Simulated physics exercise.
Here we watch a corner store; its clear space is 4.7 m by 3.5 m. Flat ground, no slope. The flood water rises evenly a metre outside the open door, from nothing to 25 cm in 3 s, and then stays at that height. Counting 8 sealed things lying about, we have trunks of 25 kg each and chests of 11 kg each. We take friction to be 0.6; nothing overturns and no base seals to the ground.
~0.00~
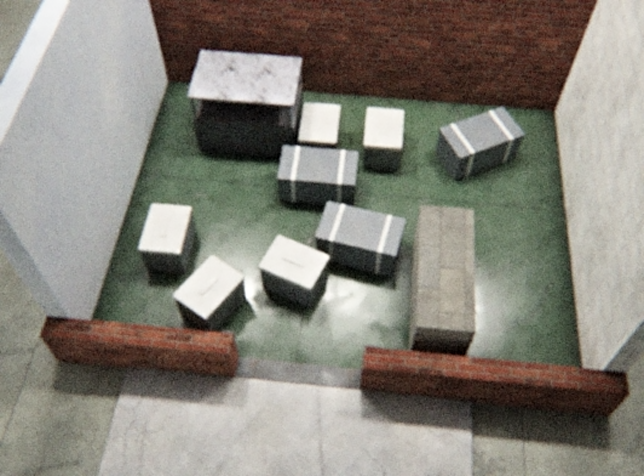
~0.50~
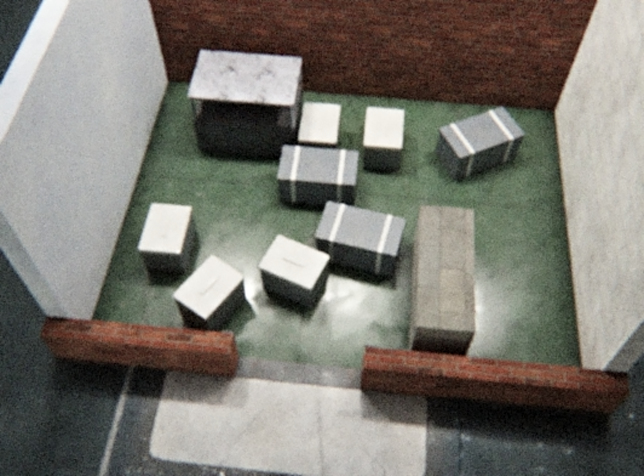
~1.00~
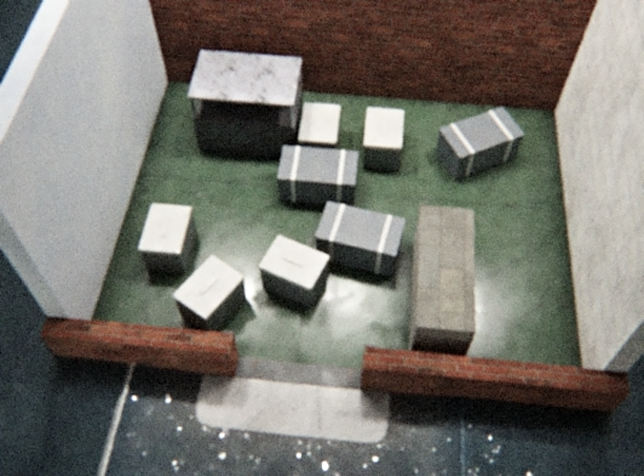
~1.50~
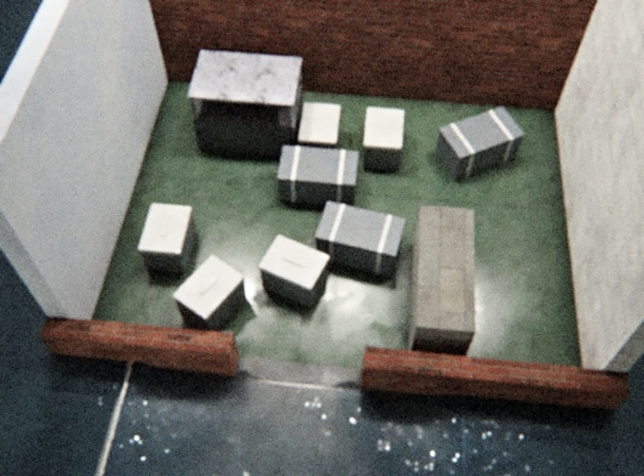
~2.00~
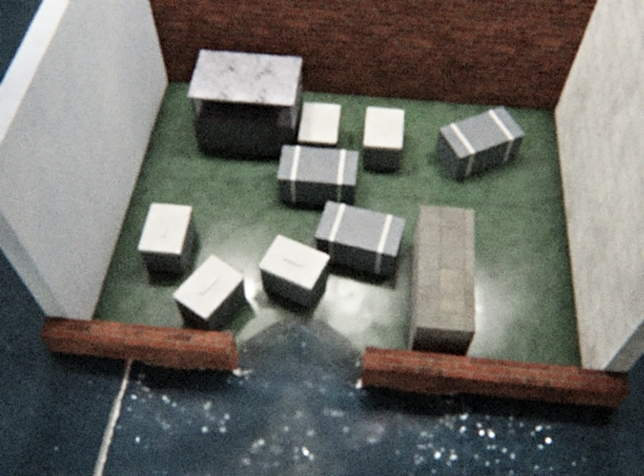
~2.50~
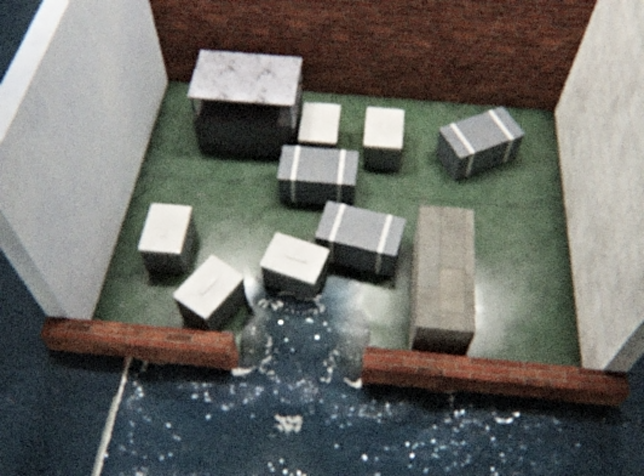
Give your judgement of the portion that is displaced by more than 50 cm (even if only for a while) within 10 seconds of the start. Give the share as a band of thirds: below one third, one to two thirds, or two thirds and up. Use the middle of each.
The share is two thirds and up.
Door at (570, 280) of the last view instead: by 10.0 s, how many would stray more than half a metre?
That would give 4.
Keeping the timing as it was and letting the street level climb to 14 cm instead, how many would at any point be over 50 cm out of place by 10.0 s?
That would give 2.
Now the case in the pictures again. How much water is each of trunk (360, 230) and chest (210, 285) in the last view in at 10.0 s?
Depths: Near 15 cm, then near 9 cm.
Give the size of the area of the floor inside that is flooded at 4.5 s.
7.5 m2.
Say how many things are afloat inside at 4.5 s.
At that moment it comes to 1.
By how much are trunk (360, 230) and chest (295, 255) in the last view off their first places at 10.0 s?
One is off by 200 cm, the other by 140 cm, in the order asked.
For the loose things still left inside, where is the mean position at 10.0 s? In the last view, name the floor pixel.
Near (367, 209).
After 3.5 s 1 of 8 are over 50 cm from their spots; 0 afloat.
After 4.5 s 2 of 8 are over 50 cm from their spots; 1 afloat.
After 7.0 s 4 of 8 are over 50 cm from their spots; 4 afloat.
After 10.0 s 8 of 8 are over 50 cm from their spots, and 8 have been at some point; 8 afloat.
